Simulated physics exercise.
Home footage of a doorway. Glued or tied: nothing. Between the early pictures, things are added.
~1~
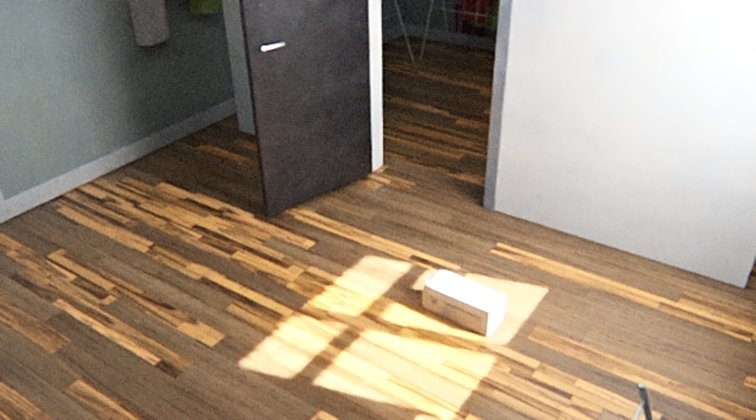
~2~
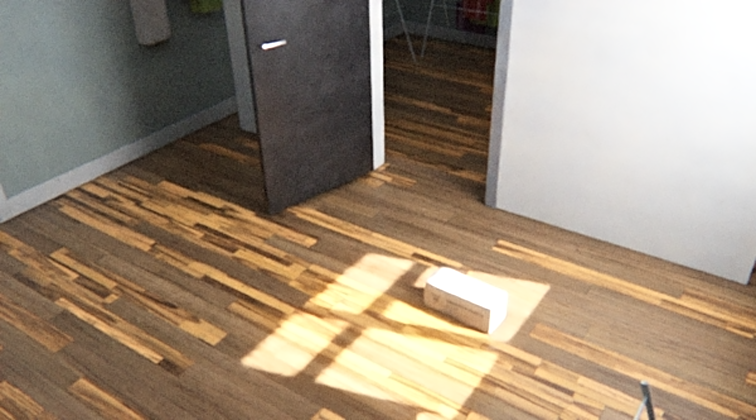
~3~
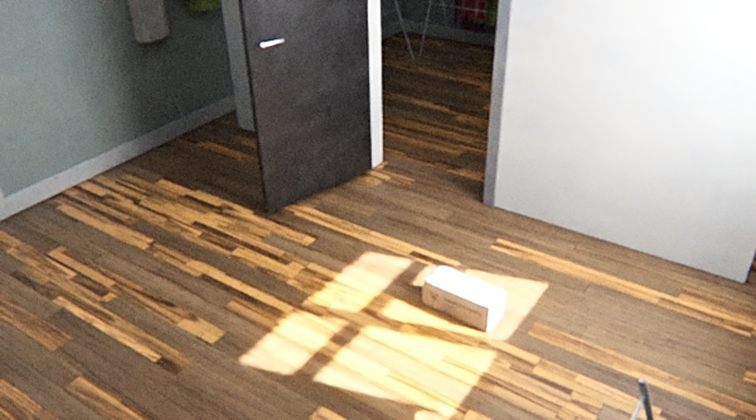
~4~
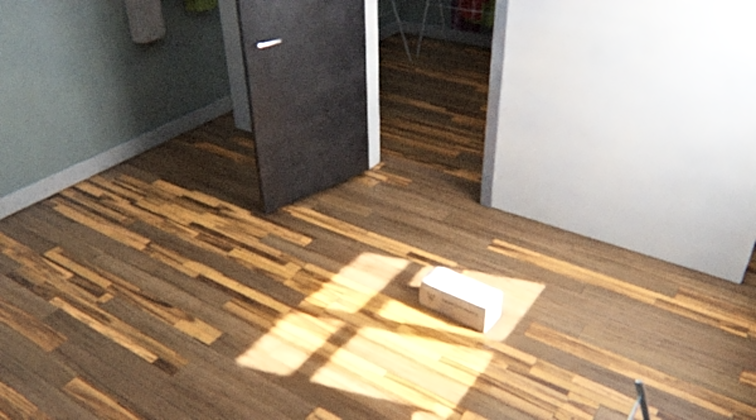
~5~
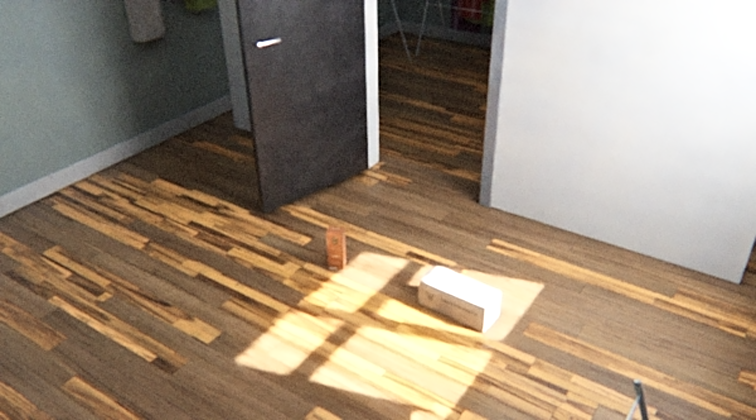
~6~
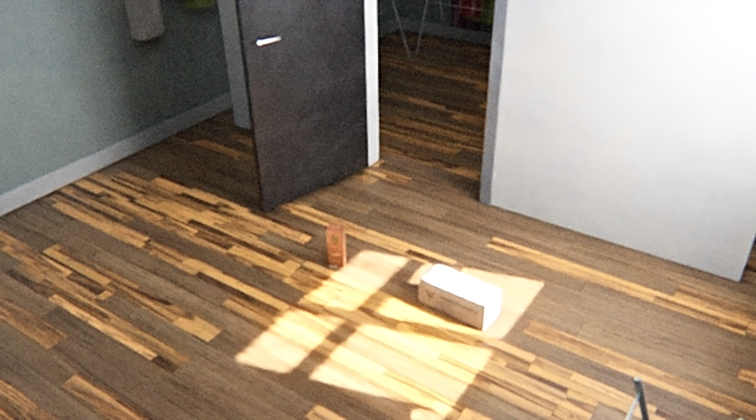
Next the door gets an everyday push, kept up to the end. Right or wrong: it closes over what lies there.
Right.
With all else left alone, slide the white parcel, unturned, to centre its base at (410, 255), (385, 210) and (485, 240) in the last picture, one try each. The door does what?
First try: It closes fully; second try: It gets stuck; third try: It closes fully.
Then, 0.70 s after the last picture, door at 72°.
Then, 1.10 s after the last picture, door at 35°.
At rest, door at 0°; both in place. Seen from the same camera at the end, orange carton near (337, 246).
